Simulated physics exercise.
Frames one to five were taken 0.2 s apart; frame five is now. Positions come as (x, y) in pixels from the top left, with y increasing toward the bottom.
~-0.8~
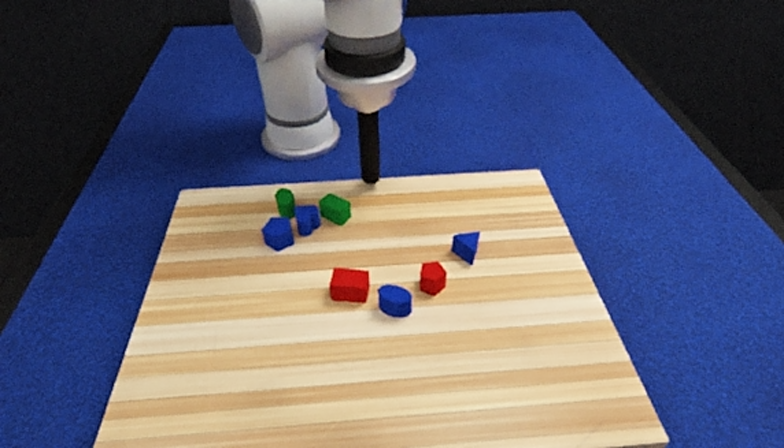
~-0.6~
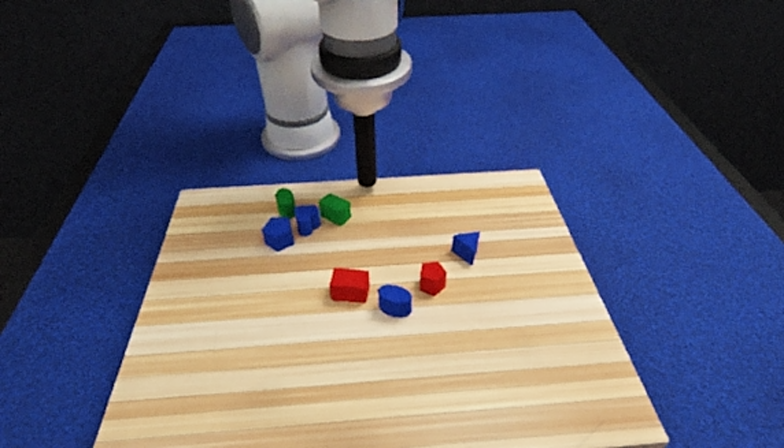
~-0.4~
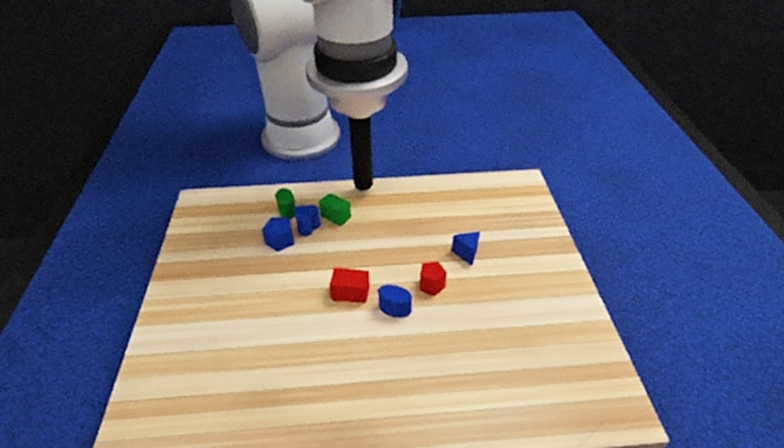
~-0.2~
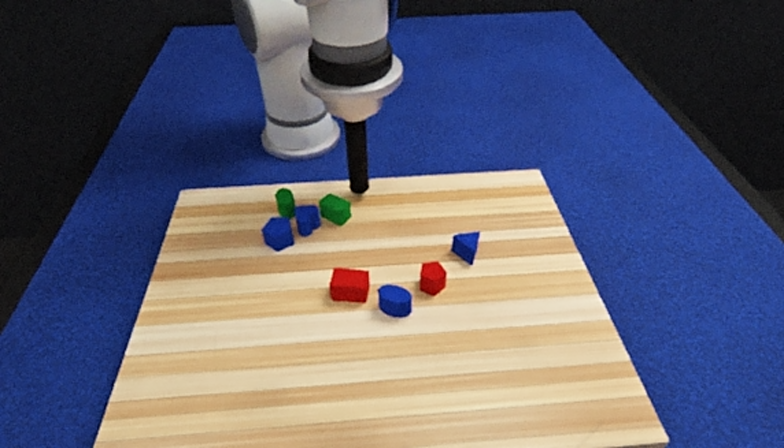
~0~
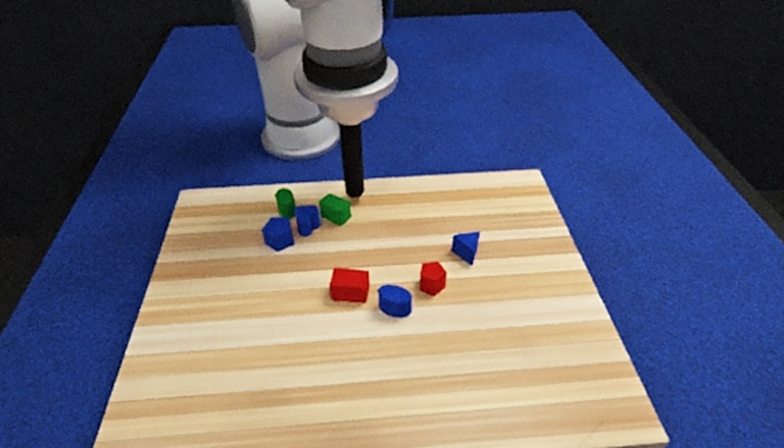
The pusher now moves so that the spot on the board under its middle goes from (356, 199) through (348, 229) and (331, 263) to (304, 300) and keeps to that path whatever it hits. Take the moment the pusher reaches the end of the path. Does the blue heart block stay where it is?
Final answer: Yes.
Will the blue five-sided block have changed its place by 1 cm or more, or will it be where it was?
That block stands still.
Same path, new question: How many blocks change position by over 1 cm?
That's one.
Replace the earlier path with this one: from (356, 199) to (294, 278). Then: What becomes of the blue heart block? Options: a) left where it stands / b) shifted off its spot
My answer is option b.
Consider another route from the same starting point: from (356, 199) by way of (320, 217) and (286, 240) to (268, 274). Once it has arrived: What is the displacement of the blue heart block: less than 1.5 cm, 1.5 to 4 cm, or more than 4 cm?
Covers over 4 cm.
The first path, step by step. One third of the way, pusher (347, 223); green rectangular block (328, 208), turned 60° clockwise.
Two thirds of the way, pusher (330, 257); green rectangular block (328, 208), turned 65° clockwise.
At the end, pusher (303, 293); blue five-sided block unmoved; blue heart block unmoved; green rectangular block (328, 208), turned 65° clockwise.
